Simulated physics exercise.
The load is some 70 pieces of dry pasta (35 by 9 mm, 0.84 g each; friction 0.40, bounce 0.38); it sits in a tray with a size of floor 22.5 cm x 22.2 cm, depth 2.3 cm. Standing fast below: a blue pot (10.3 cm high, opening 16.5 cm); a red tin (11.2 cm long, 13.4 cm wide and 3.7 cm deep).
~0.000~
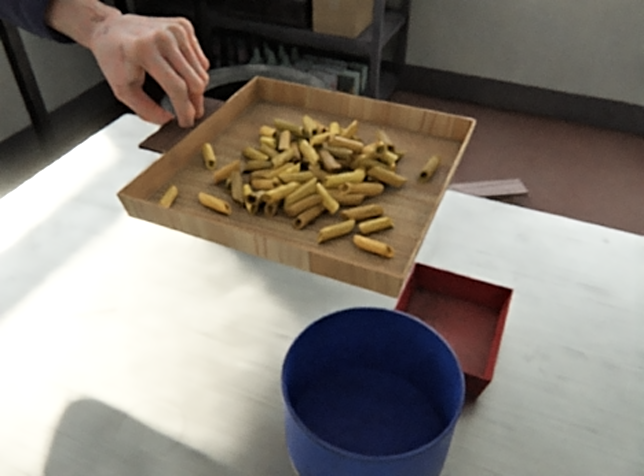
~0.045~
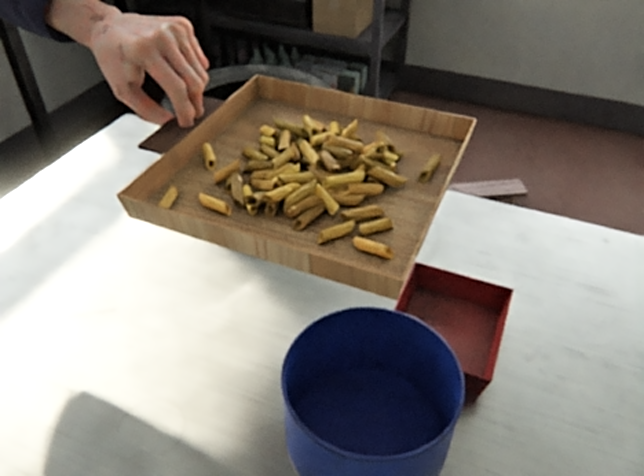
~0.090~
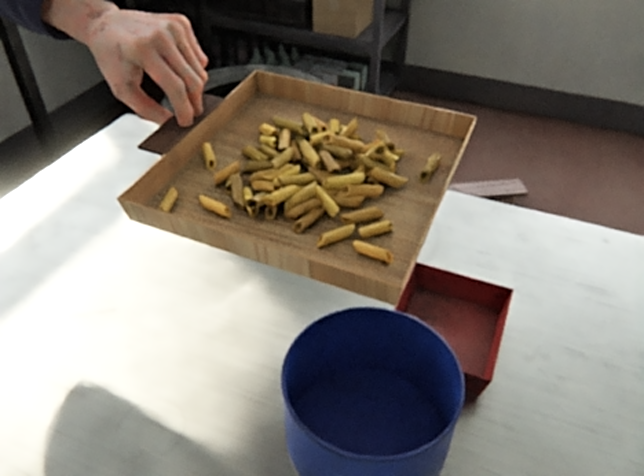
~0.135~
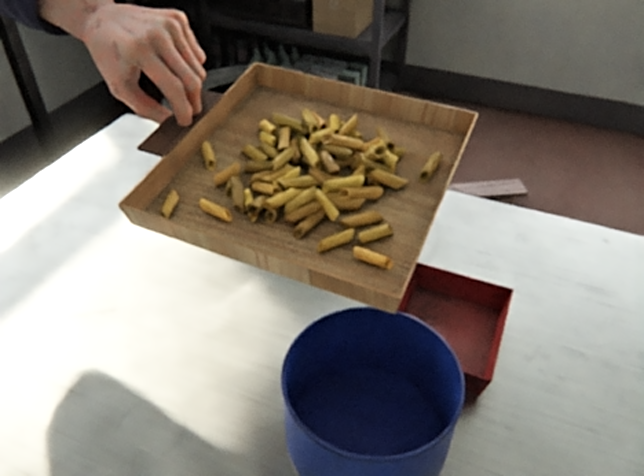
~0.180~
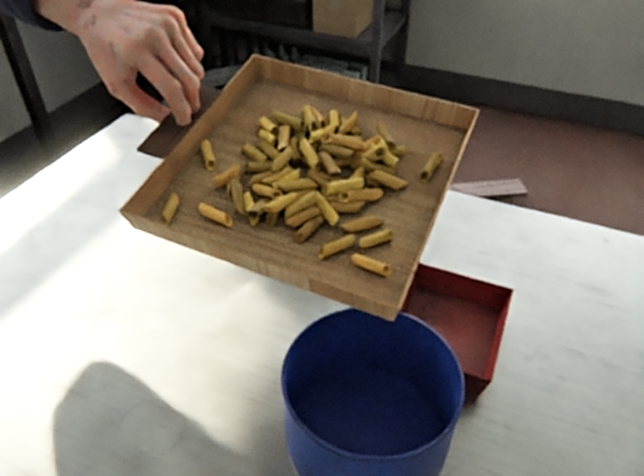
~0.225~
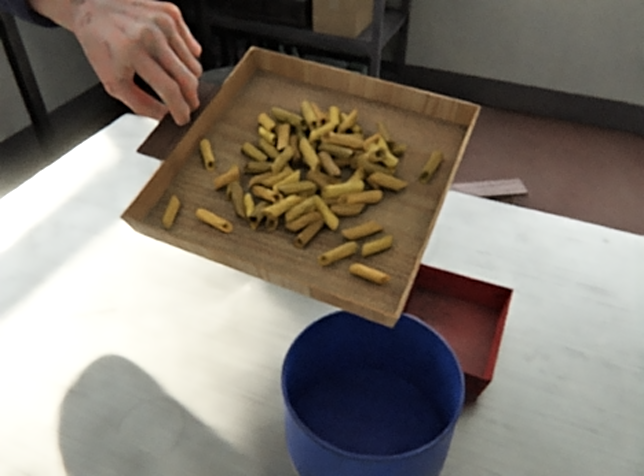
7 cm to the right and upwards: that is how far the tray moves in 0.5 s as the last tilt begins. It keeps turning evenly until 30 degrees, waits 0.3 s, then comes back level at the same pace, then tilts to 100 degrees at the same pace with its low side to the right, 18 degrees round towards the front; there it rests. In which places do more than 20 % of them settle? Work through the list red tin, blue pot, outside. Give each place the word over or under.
Place by place - red tin: Under; blue pot: Over; outside everything: Under.
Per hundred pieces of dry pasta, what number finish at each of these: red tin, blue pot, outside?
Share at rest, red tin: 10; blue pot: 90; outside: 0.
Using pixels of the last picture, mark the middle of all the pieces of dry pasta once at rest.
Roughly at pixel (380, 423).
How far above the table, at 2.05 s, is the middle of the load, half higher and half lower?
The halfway height sits near 24 cm above the table.
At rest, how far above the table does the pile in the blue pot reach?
I'd guess close to 2.5 centimetres.
After 0.93 s, tilt 19 degrees; tray 100 %; middle of all pieces on or above the table near (304, 237).
Then, at 1.52 s, tilt 24 degrees; tray 100 %; middle of all pieces on or above the table near (348, 216).
After 2.05 s, tilt 72 degrees; tray 95 %; middle of all pieces on or above the table near (363, 249).
After 2.57 s, tilt 100 degrees; blue pot 85 %, red tin 10 %; middle of all pieces on or above the table near (375, 400).
In the end, at 3.2 s, blue pot 90 %, tray 0 %, outside 0 %, red tin 10 %.
